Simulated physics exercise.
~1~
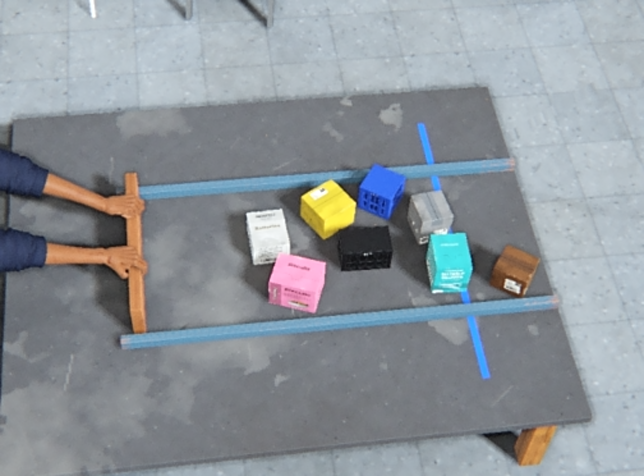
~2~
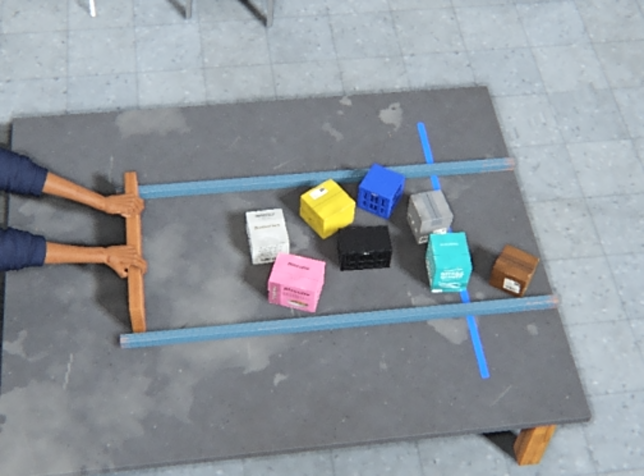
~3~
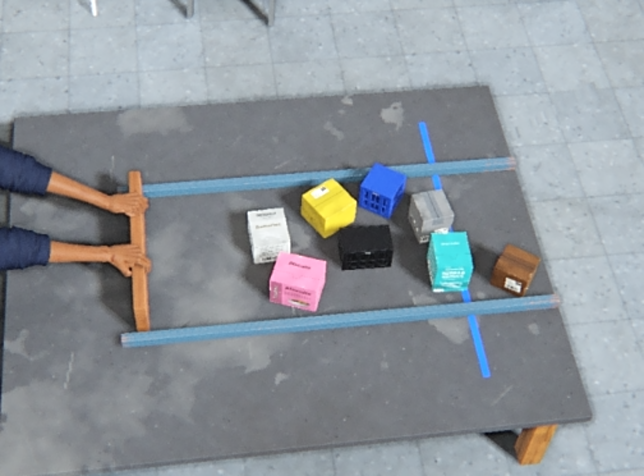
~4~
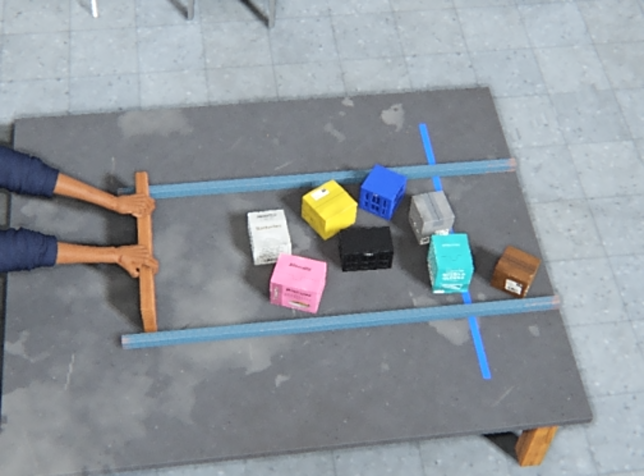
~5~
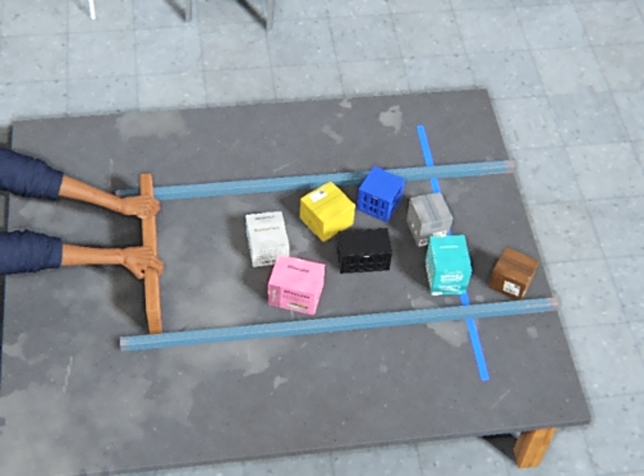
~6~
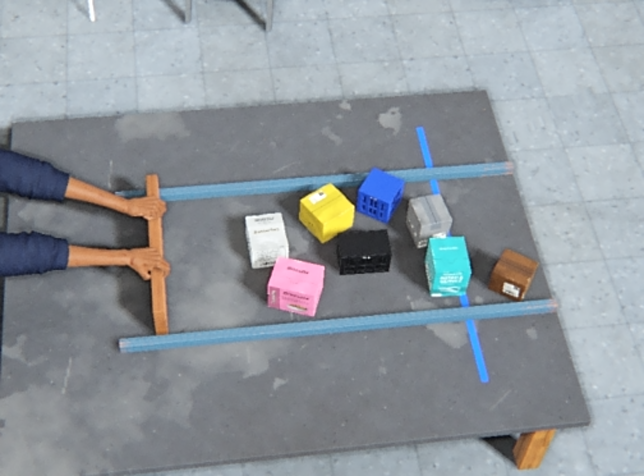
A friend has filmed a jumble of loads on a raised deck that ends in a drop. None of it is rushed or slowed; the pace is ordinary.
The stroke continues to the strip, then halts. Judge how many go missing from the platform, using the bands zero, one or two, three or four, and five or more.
I foresee one or two drops here.
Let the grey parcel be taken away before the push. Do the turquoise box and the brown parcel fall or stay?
Turquoise box stays put; brown parcel drops.
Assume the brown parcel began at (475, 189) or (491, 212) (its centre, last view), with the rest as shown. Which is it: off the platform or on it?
The brown parcel is gone the first time and stays put the second time.
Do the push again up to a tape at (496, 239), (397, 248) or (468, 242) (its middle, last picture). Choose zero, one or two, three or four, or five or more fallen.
In the order of the places given: More than four; zero; one or two.
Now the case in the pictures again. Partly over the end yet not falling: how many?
It totals 1.
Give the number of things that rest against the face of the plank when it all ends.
It ends up touching 3.
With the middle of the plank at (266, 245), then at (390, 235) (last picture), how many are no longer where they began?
Up to then 2, and up to the other point 8.
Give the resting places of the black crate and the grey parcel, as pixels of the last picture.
They finish at roughly (506, 246) and (504, 211) respectively.
Soon after, none off yet; brown parcel at rest near (513, 276); turquoise box at rest near (447, 267); grey parcel at rest near (429, 221).
After that, none off yet; brown parcel displaced a little near (532, 278); turquoise box displaced about its own width near (495, 276); grey parcel displaced about its own width near (464, 219).
In the end, the number that fall off is one or two; gone, brown parcel.
